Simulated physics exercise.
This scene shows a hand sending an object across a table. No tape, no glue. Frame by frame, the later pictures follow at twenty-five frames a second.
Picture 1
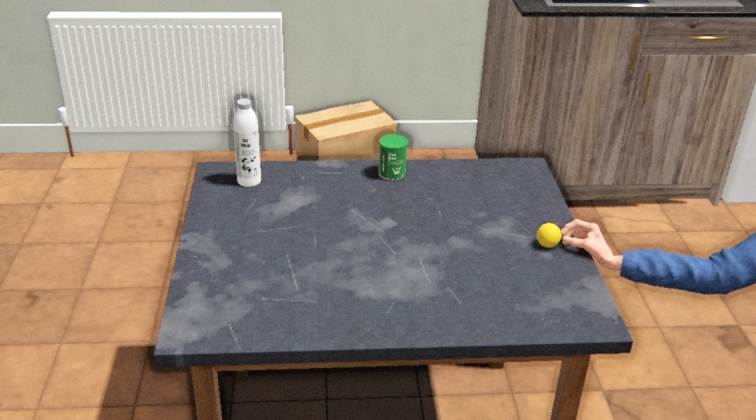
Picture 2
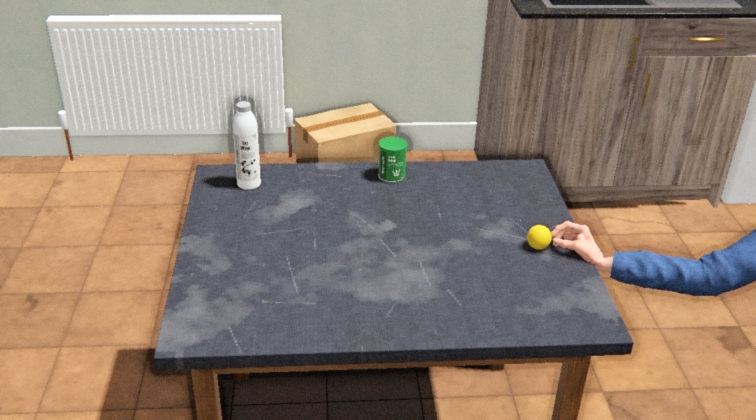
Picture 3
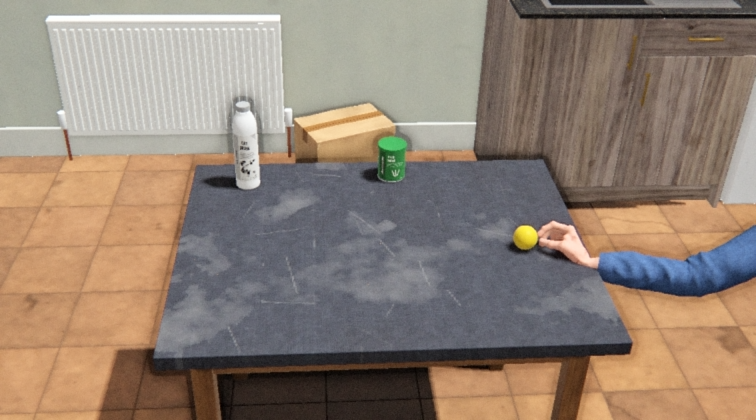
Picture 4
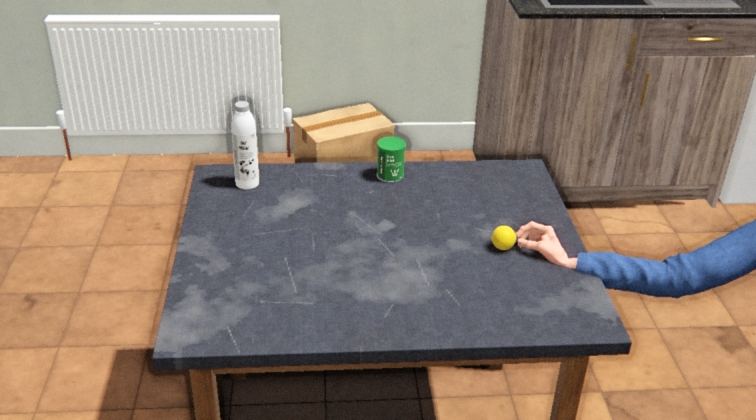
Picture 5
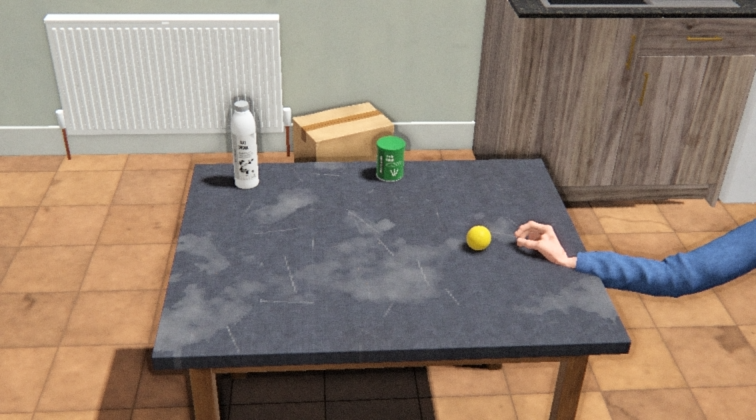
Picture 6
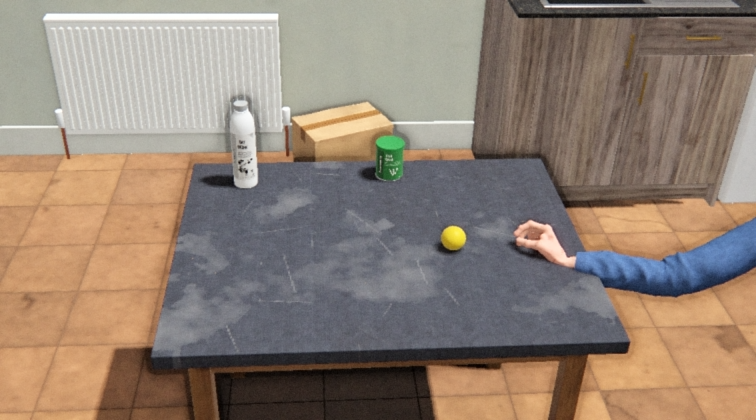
On a dark kitchen table, a hand pushes a yellow lemon left and releases it rolling.
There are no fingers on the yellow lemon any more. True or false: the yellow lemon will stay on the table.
False.
Then, 0.30 s on from there, yellow lemon shifted well along near (273, 242).
Then, 0.70 s on from there, yellow lemon now off the table.
In the end, off the table, yellow lemon.
